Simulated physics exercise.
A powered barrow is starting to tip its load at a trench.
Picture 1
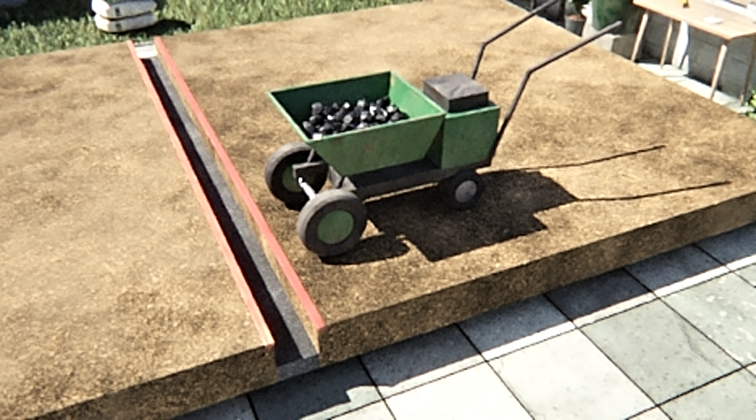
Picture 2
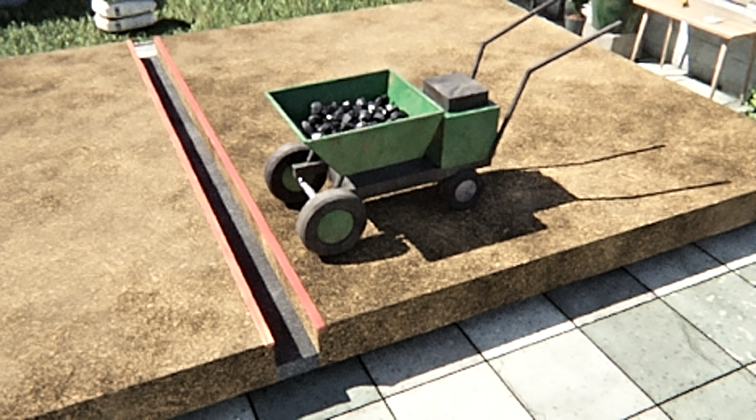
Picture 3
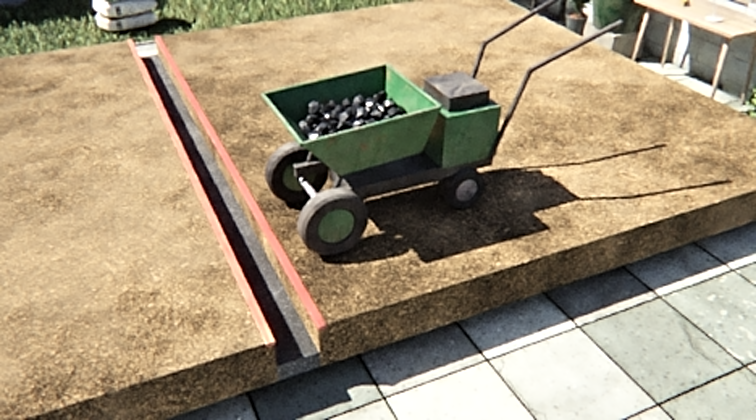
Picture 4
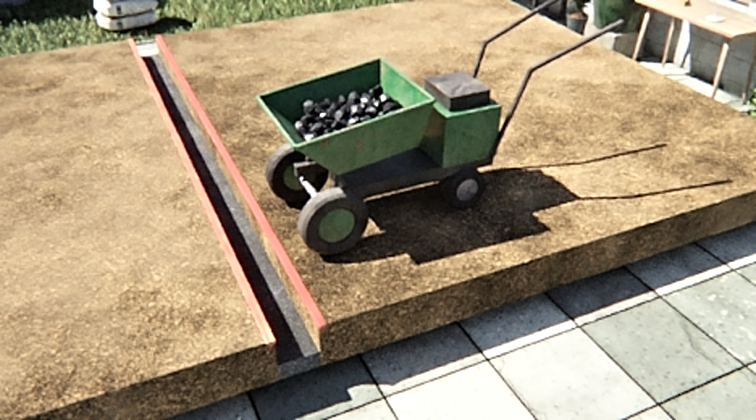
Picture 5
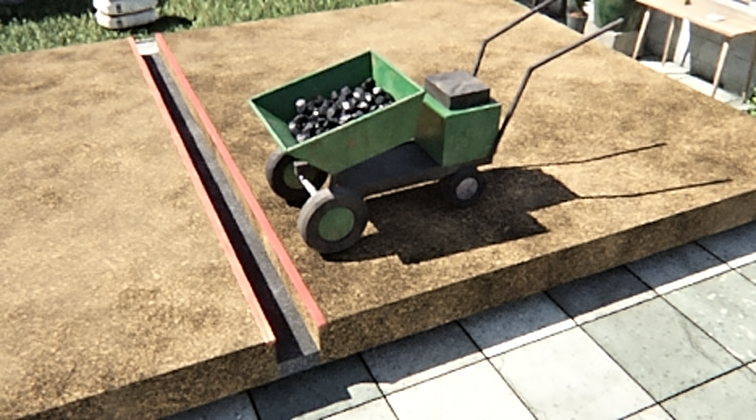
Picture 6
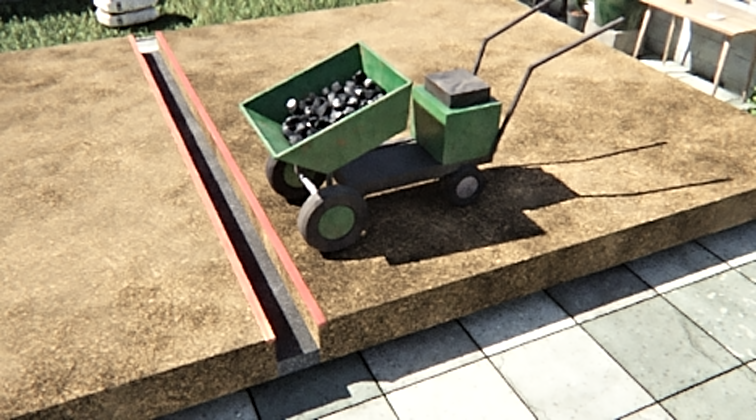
A green barrow with dark wheels and long handles stands on a brown dirt platform in sunlight, seen from above at an angle, with pale paving below and grass behind. Black lumps fill its skip, and a narrow red-edged trench runs to its left. The skip starts level, then tilts gradually forward to the left, its rear rising, while the wheels and camera stay still.
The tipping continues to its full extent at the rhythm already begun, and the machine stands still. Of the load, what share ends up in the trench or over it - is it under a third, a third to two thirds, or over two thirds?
Beneath one third.
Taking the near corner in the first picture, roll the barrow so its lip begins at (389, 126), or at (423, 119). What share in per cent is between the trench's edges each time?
Estimates: 70 %, 30 %.
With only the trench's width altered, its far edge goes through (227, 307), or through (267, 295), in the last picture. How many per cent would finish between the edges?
Close to 40 per cent in the first, close to 0 per cent in the second.
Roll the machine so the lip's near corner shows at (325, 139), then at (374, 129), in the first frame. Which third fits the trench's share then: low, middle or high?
Under a third, then above two thirds.
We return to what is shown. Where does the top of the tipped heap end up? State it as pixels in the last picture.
Roughly at (195, 230).
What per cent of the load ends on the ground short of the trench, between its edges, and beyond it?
Roughly: Short 0, between 5, beyond 90 per cent.
Soon after the last picture, skip tipped steeply; all in the skip.
A little later, skip tipped right over; most in the skip; about a quarter beyond it; a stray few falling.
Later still, skip tipped right over; a small part in the skip; nearly all beyond it.
By the end, skip tipped right over; a stray few in the skip; a small part in or heaped over the trench; nearly all beyond it.
